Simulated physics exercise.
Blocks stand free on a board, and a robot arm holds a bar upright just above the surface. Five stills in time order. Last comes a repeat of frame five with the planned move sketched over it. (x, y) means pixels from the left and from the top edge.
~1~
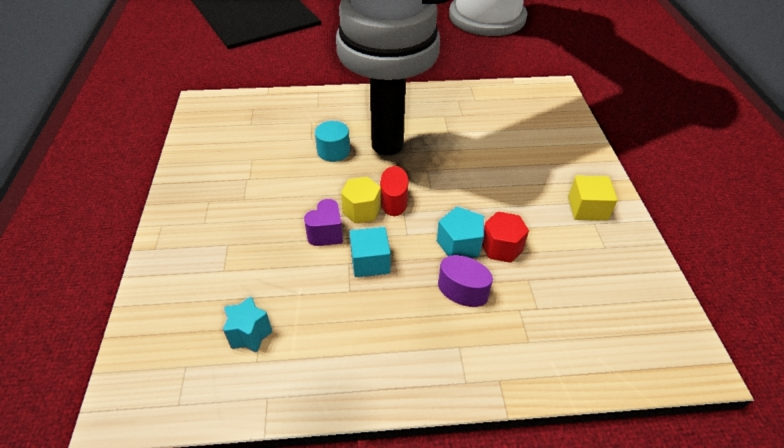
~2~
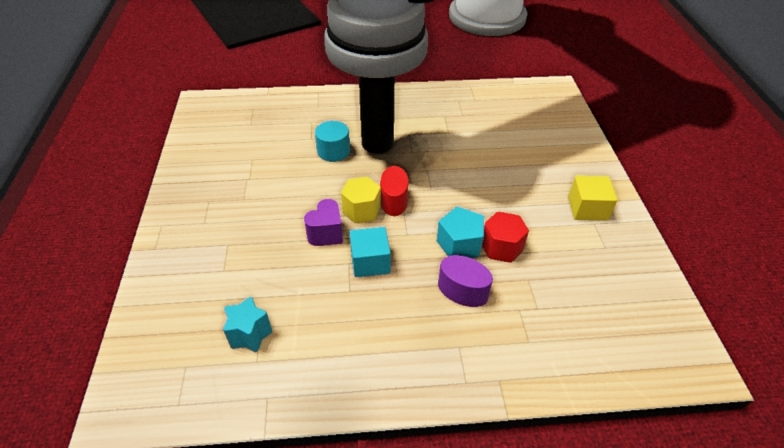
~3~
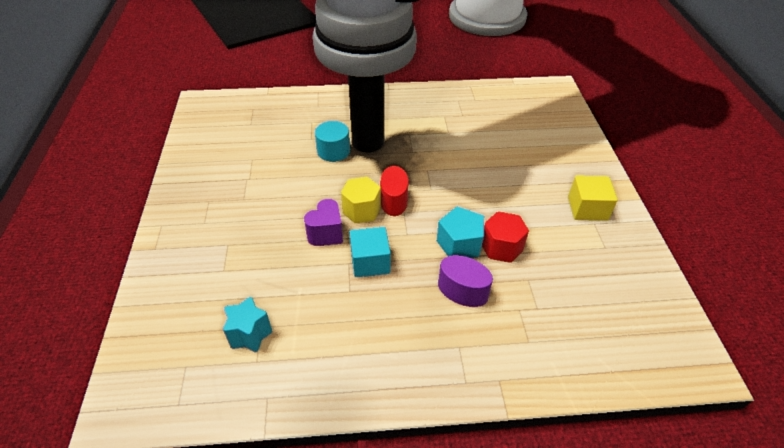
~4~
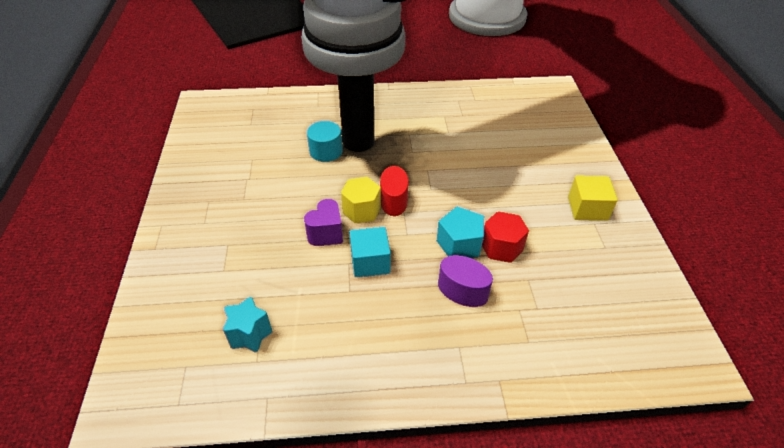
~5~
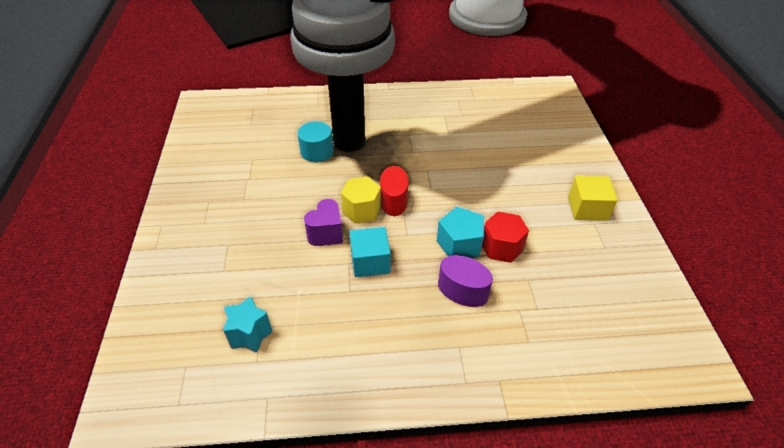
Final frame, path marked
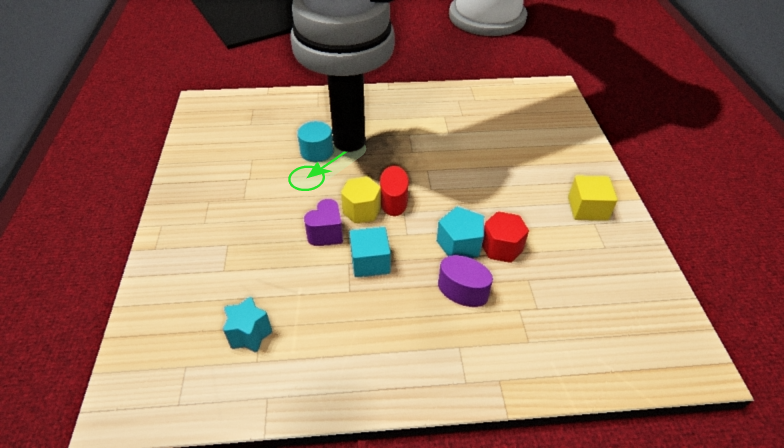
On a wooden board, a robot arm moving its black bar left and nudging a turquoise round block slightly left among scattered coloured blocks.
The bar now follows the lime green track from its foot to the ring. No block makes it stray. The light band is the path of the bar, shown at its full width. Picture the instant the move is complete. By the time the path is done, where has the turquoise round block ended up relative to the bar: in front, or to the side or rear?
It falls back or aside.
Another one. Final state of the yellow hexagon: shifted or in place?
It ends up on the same spot.
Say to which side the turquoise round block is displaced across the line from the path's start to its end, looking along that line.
Right-hand side.
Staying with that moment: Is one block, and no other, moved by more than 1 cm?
Answer: Yes.
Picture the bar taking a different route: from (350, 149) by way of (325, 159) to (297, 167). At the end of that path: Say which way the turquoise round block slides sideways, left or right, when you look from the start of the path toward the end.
Gets pushed right.
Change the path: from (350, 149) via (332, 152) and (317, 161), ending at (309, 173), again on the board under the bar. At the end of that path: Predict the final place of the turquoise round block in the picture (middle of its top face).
I think it will end close to (280, 136).
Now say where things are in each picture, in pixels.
Lower end of the bar at (388, 145), tops of blocks, turquoise round block at (332, 130), yellow hexagon at (361, 189), in the first picture.
Bar at (378, 144), blocks as before, in the second picture.
Bar at (368, 143), blocks as before, in the third picture.
Bar at (359, 142), turquoise round block at (324, 130), in the fourth picture.
Bar at (349, 142), turquoise round block at (314, 131), yellow hexagon at (361, 189), in the fifth picture.
The drawn path runs straight from (350, 149) to (307, 178).
What follows on the original path. Halfway along, bar at (328, 157); turquoise round block at (295, 135).
At the end, bar at (306, 171); turquoise round block at (290, 136); yellow hexagon not moved.
